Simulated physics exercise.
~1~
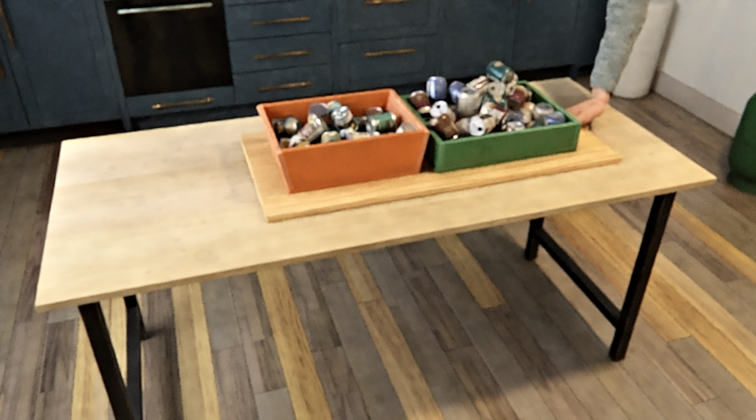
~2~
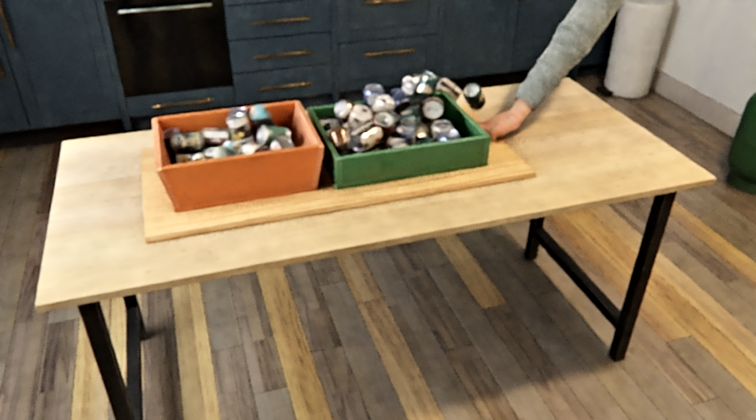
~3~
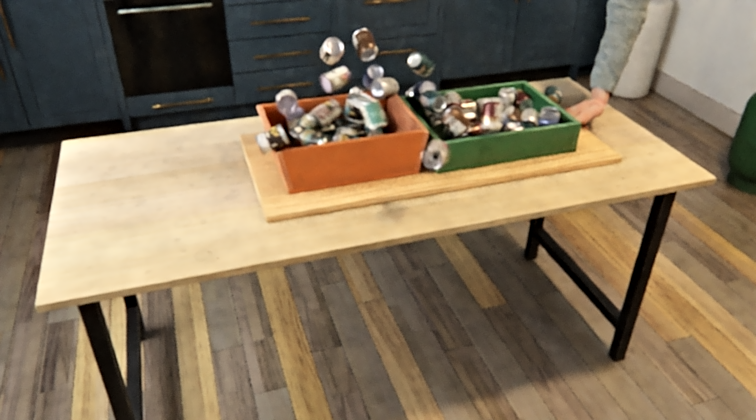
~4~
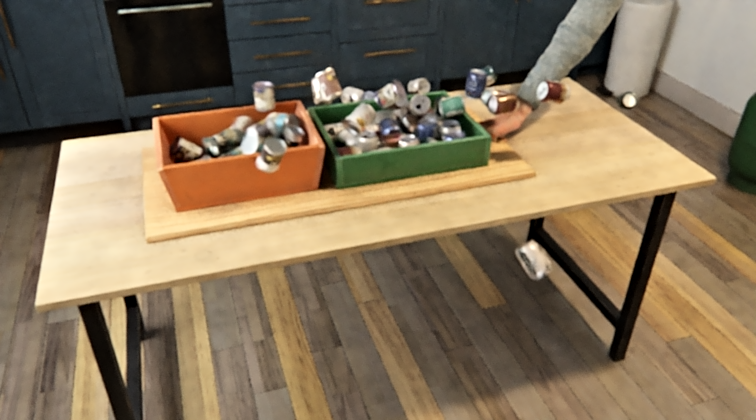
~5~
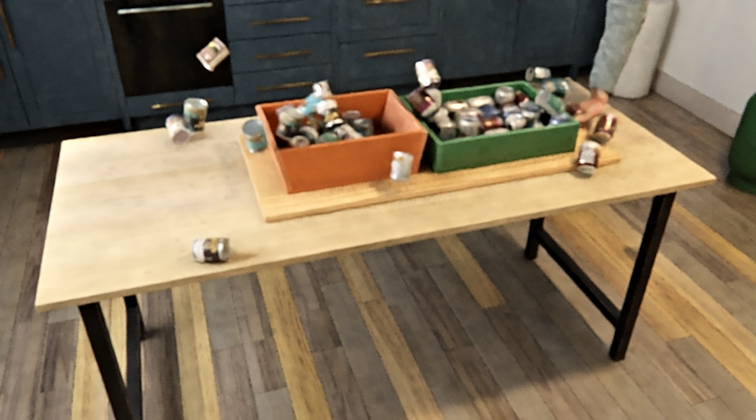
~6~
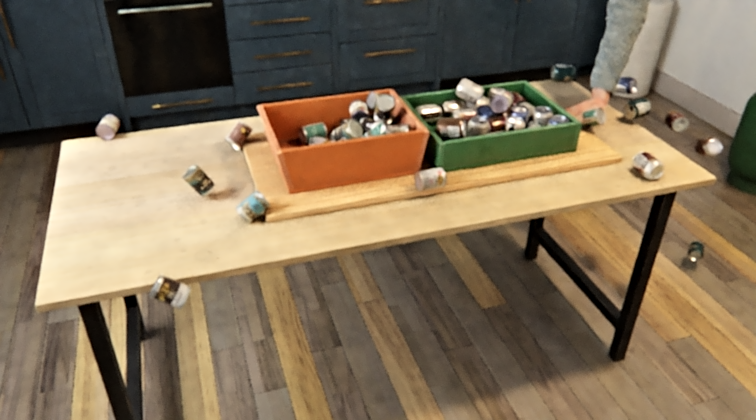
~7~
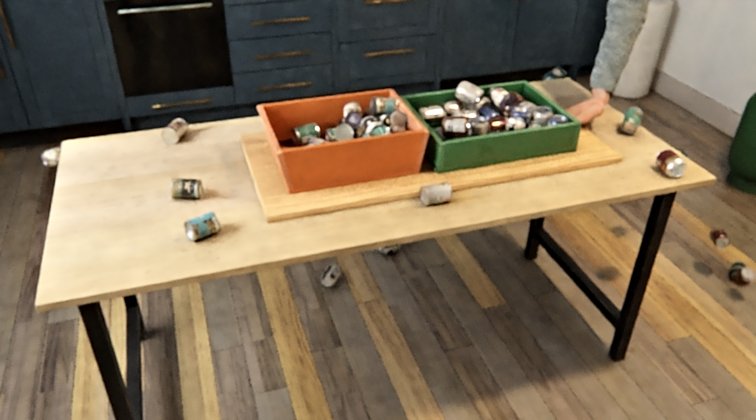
A person's arm shook a board holding an orange box and a green box of small cans left and right across a table, flinging some out, until the boxes stopped, still partly full, with cans scattered on the tabletop and falling to the floor.
